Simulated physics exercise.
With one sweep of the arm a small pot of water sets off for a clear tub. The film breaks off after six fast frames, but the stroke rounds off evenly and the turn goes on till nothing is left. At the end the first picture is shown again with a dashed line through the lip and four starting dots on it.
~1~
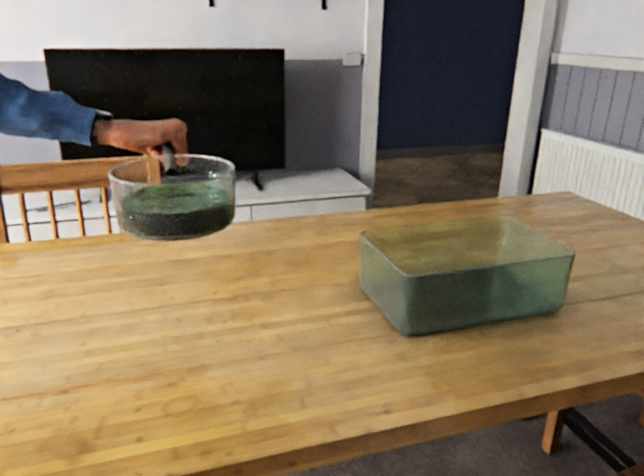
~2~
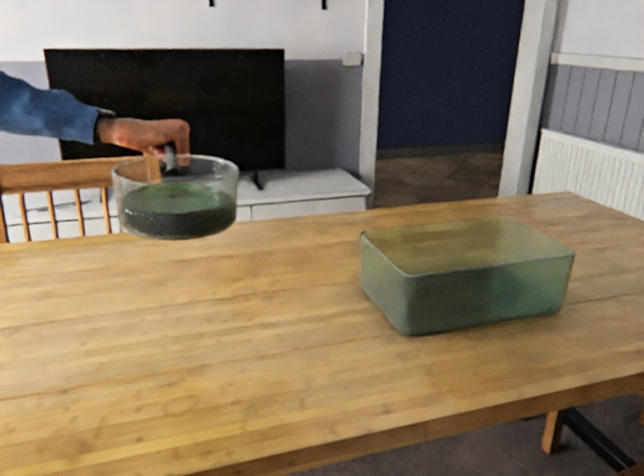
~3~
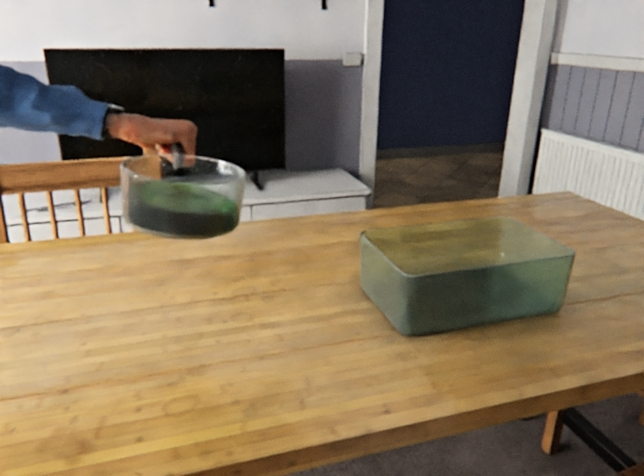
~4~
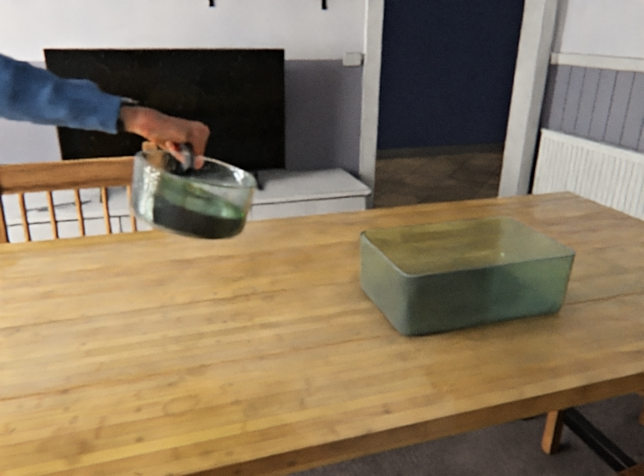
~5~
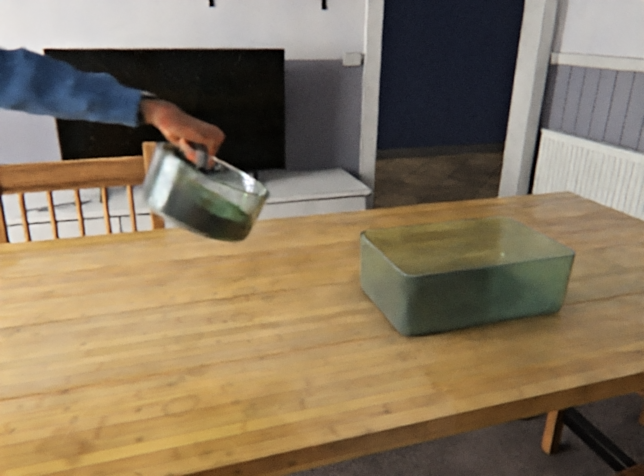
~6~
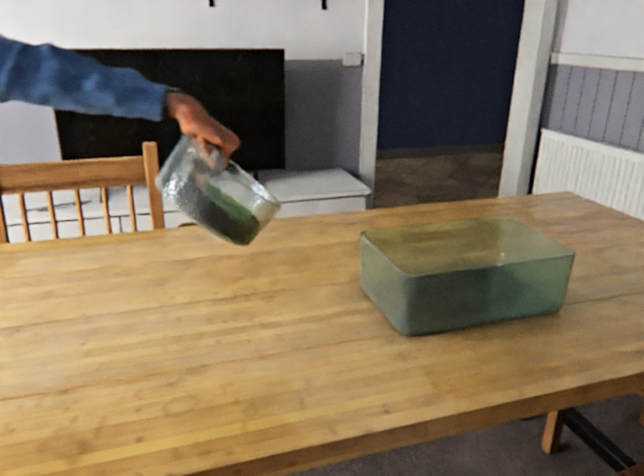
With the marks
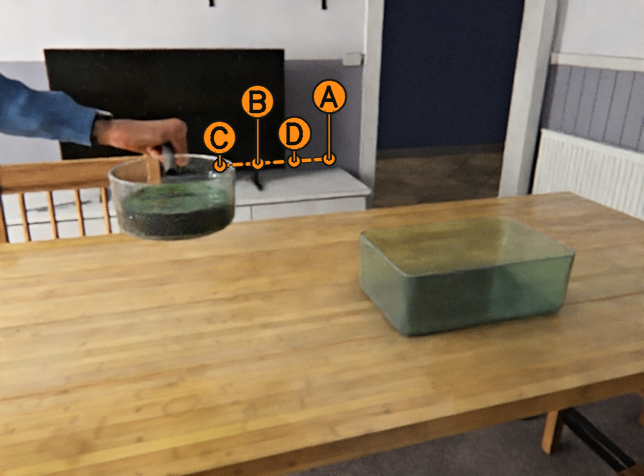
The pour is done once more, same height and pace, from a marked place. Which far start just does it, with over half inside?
Go for D.
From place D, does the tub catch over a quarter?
Yes.
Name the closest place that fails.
B it is.
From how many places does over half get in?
Two.
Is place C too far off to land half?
Yes, it does.
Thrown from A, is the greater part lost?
No, not at all.
On the marked copy, A at (329, 158); B at (257, 163); C at (219, 165); D at (294, 161).
With A, about 85 % lands in the tub, 3 % falls short and 12 % goes beside or beyond.
With B, about 27 % lands in the tub, 69 % falls short and 4 % goes beside or beyond.
With C, about 2 % lands in the tub, 95 % falls short and 3 % goes beside or beyond.
With D, about 63 % lands in the tub, 29 % falls short and 8 % goes beside or beyond.
